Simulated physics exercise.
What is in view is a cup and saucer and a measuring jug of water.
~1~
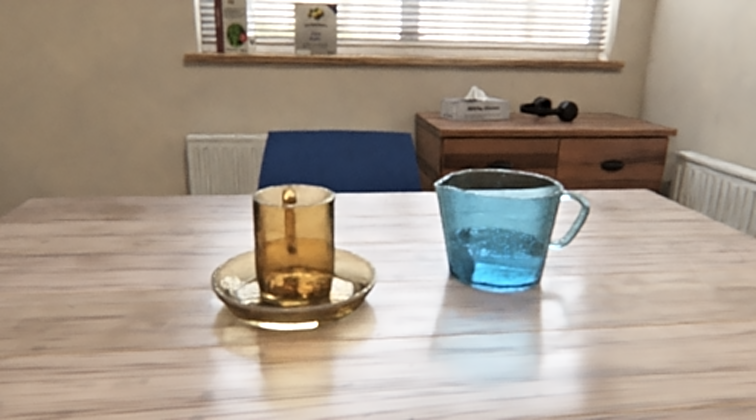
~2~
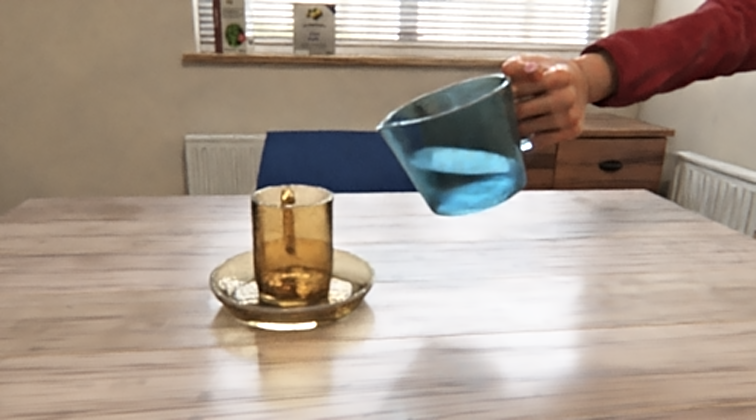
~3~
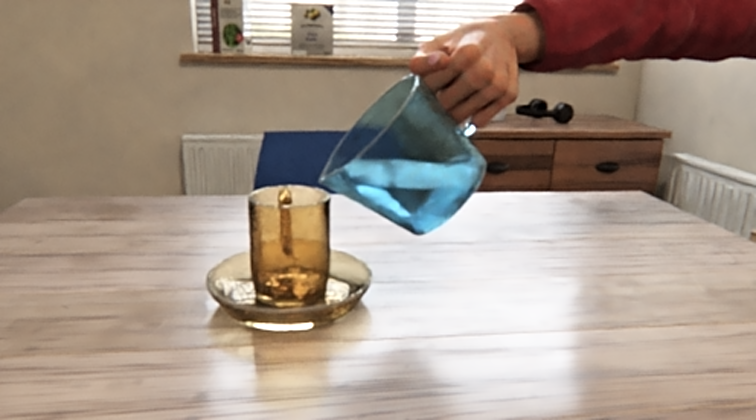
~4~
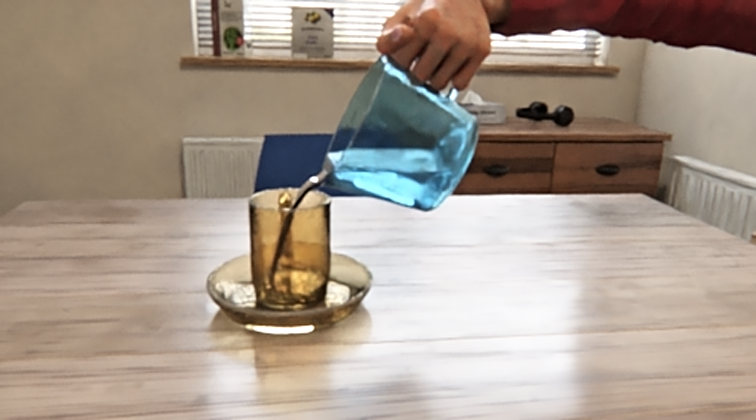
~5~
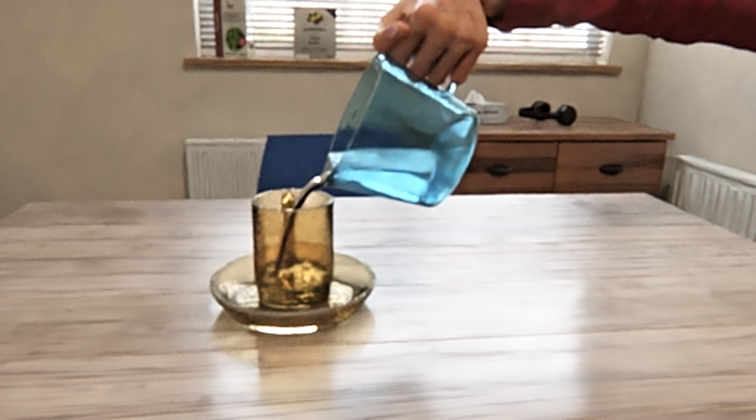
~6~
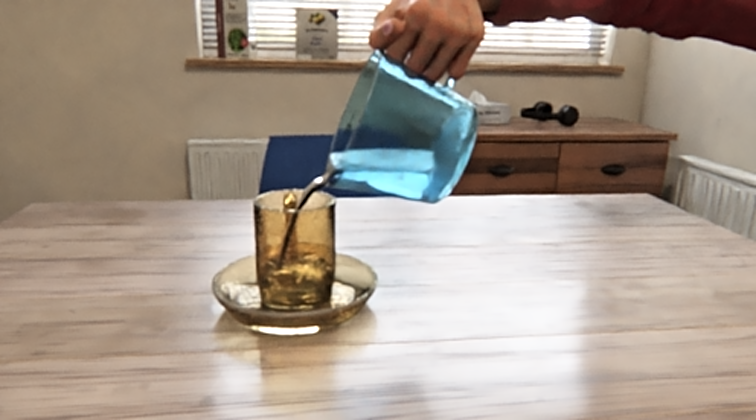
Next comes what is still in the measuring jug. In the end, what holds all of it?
The cup alone holds it.
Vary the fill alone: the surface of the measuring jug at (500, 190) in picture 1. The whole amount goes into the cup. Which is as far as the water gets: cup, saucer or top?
Outcome: Overflow to the top.
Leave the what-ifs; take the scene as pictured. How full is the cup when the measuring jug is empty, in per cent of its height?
65 in a hundred.
Soon after, the cup is about half full; the saucer is dry.
Later, the cup is about two thirds full; the saucer is dry.
In the end, the cup is about two thirds full; the saucer is dry.
